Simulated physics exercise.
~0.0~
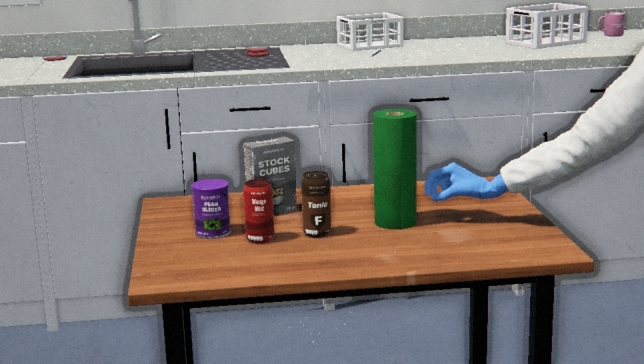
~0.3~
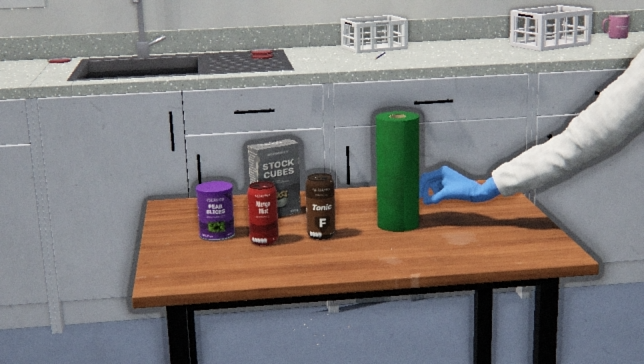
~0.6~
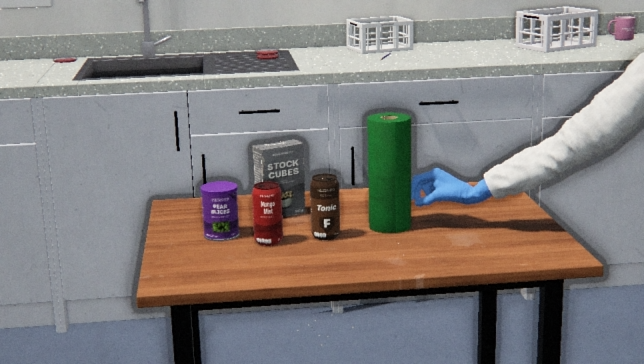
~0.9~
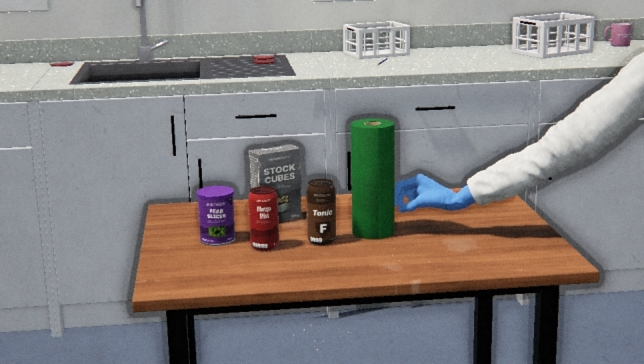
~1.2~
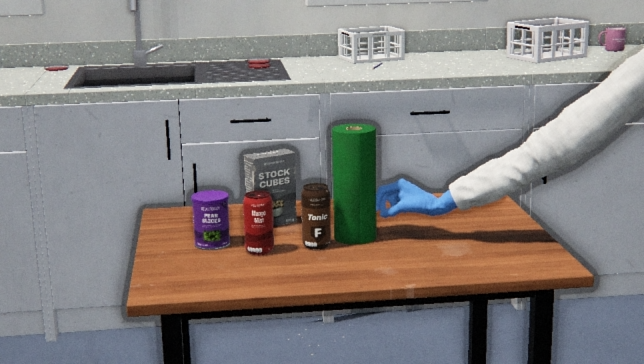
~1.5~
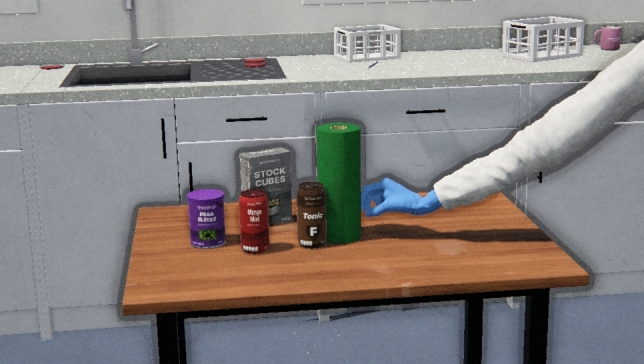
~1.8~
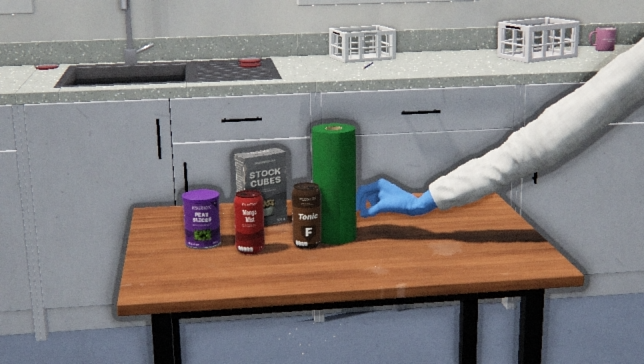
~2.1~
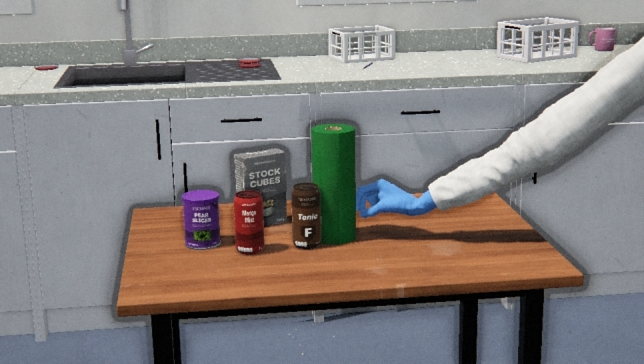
A tall green roll stands upright on a wooden table in a kitchen or lab, seen from the front and slightly above by a gently swaying camera. To its left are a purple tin, a red can and a brown can, with a grey packet behind them, and a counter with a sink runs along the back. A blue-gloved hand in a white sleeve reaches in from the right and pushes the roll leftward. The roll slides about its own width towards the brown can, staying upright. The hand then halts, and the roll stands still beside the brown can, the other items unmoved.
